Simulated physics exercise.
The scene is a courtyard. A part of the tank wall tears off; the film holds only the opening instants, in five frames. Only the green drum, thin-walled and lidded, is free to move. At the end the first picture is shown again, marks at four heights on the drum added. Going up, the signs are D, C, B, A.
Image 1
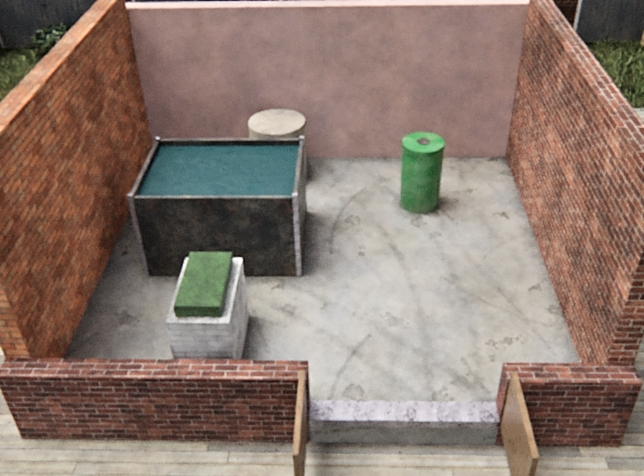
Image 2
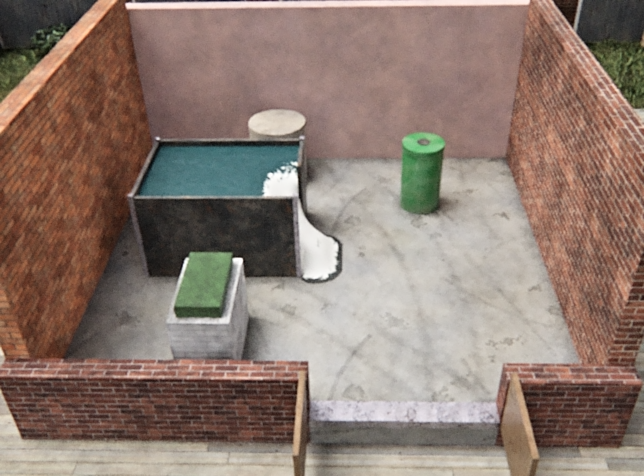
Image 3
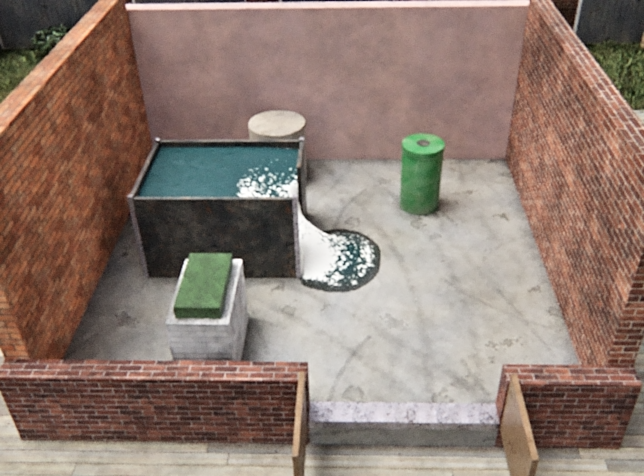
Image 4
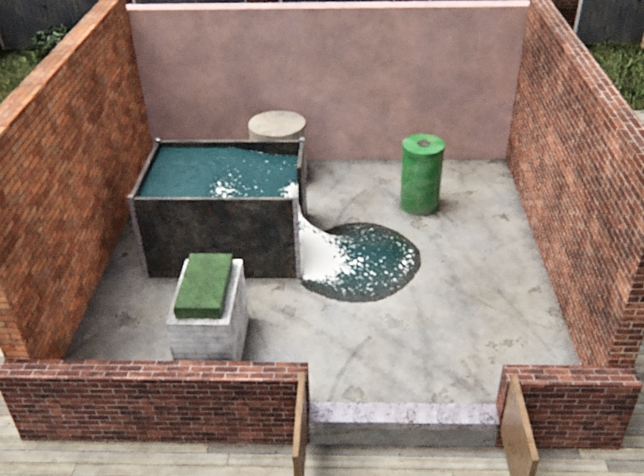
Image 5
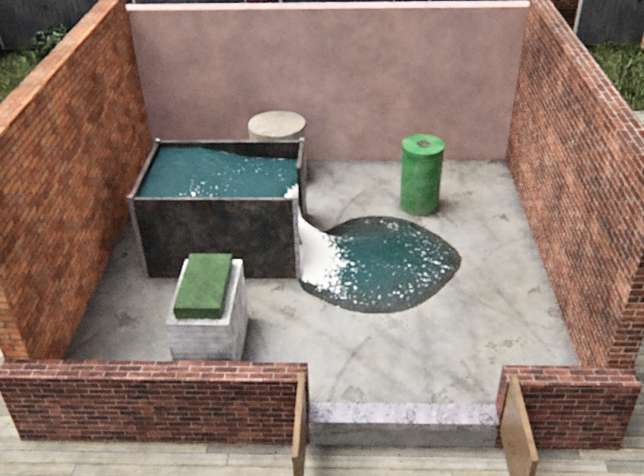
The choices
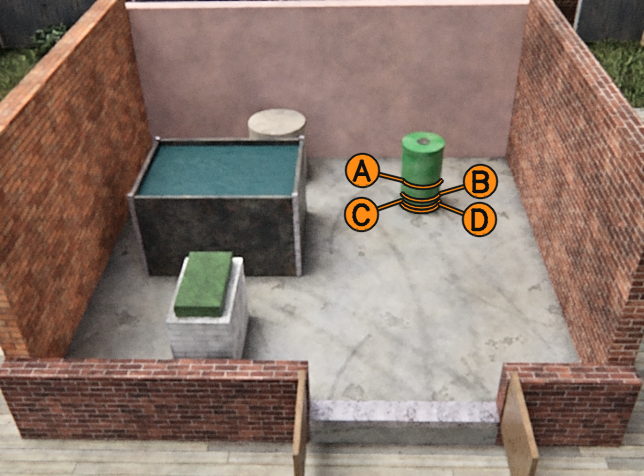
In a walled courtyard, a dark tank brimming with blue-green water stands to the left of an upright green drum. Water pours from the tank's right side in a white, foaming stream, then spreads across the concrete in a widening pool as the tank's level drops slightly, while the drum stays upright in place.
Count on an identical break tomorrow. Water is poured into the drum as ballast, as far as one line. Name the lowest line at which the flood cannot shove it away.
B will do.
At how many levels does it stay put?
Two of them.
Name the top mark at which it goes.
That would be C.
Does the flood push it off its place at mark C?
Yes, it does.
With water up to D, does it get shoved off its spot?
Yes, that goes wrong.
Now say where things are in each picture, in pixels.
Lid of the green drum at (423, 142); tank full, its middle at (222, 172); open gate at (405, 365).
Water covers 2 % of the ground and is seen nearest the drum at (335, 245).
Water covers 4 % of the ground and is seen nearest the drum at (355, 234).
Water covers 7 % of the ground and is seen nearest the drum at (395, 235).
Lid of the green drum at (423, 144); water covers 12 % of the ground and is seen nearest the drum at (404, 224).
On the marked copy, A at (423, 187); B at (422, 200); C at (421, 208); D at (421, 211); from the bottom up D, C, B, A.
With A, it does not move.
With B, it does not move.
With C, it is pushed about half its own width away.
With D, it is pushed about twice its own width away.
